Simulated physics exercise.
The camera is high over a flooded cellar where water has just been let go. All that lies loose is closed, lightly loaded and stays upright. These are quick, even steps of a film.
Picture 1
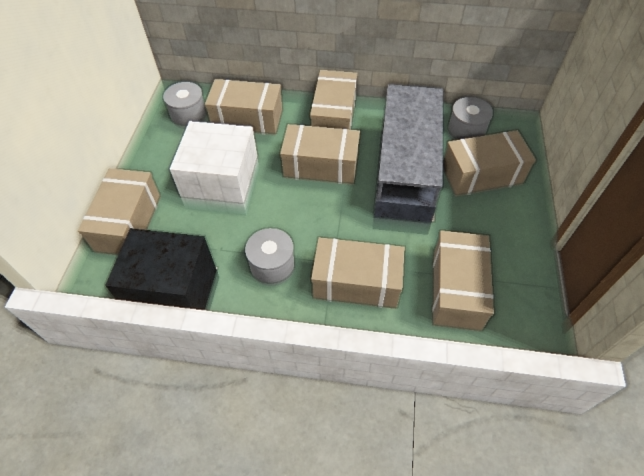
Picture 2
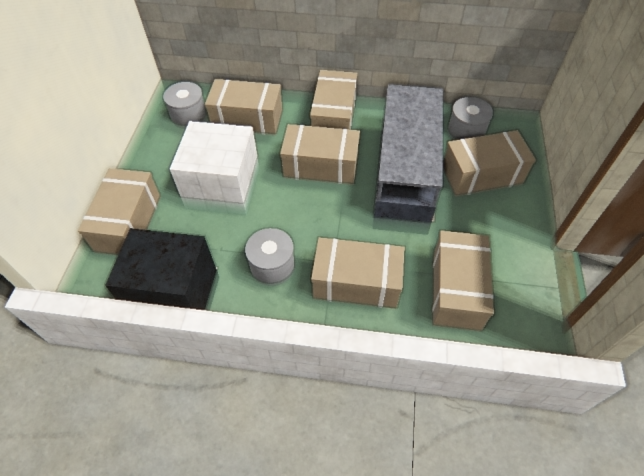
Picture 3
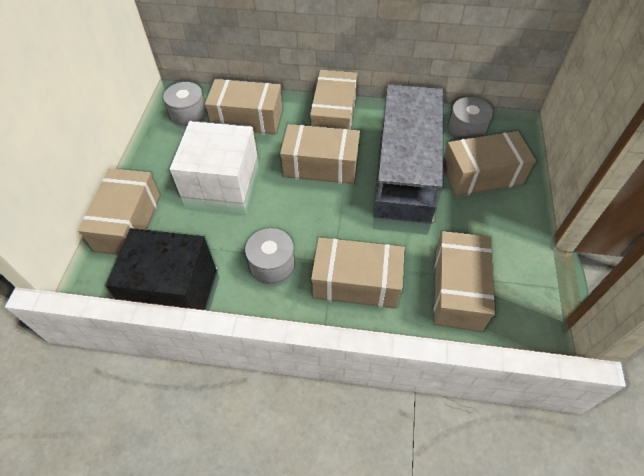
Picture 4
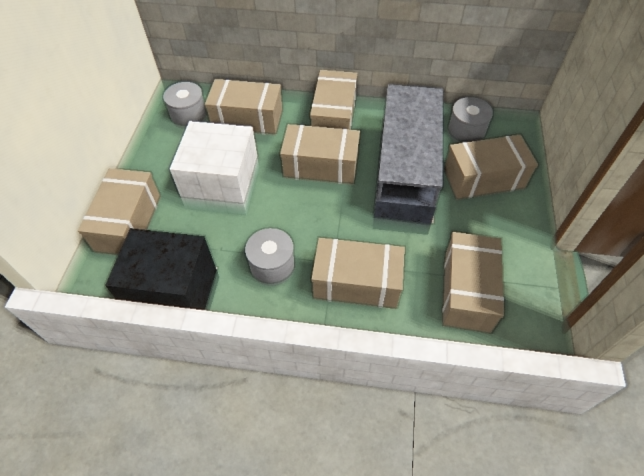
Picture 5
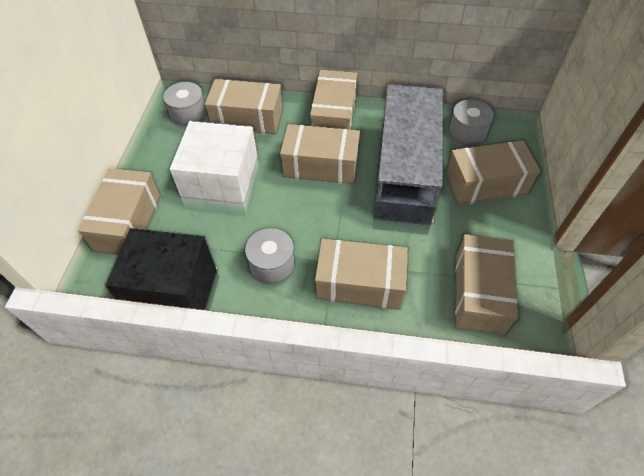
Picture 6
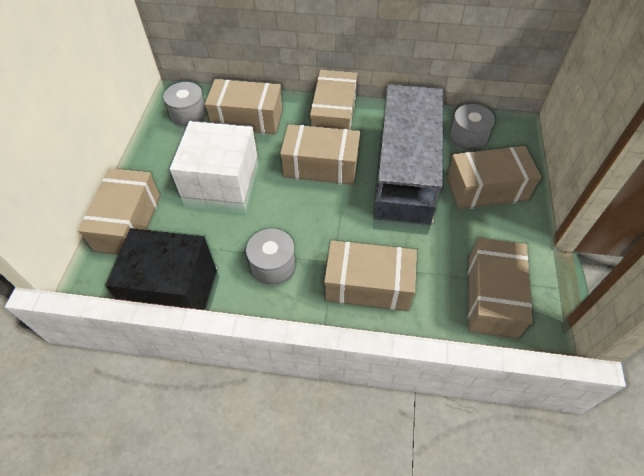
Strapped brown boxes drift over the green floor of a walled cellar, seen from high above. Among them sit a white block and a black one at left, grey drums, and a long dark grey unit right of centre. A gap opens at the brown door on the right, then the lower-right box slides rightward, the one above edges downward, and the lower-middle box follows rightward, while the camera stays still.
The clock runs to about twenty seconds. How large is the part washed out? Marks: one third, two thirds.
That comes to less than a third.
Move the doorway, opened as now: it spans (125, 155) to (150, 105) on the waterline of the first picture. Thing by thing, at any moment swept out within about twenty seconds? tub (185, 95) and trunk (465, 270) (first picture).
One after the other: Yes, still in.
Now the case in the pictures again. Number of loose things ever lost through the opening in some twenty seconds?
1 of them.
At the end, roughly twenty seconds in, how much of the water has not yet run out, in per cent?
Roughly 56 per cent.
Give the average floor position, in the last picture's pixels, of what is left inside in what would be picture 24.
Around (354, 211).
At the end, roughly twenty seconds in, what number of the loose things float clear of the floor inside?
The number is 9.
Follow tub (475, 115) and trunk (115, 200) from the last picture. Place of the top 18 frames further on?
Roughly at (471, 175) and (151, 204).
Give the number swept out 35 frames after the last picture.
That makes 1.
A moment on, 0 of 10 are out; 10 afloat.
Next, 1 of 10 are out; 9 afloat.
Later, 1 of 10 are out; 9 afloat.
In the end, 1 of 10 are out; 9 afloat.
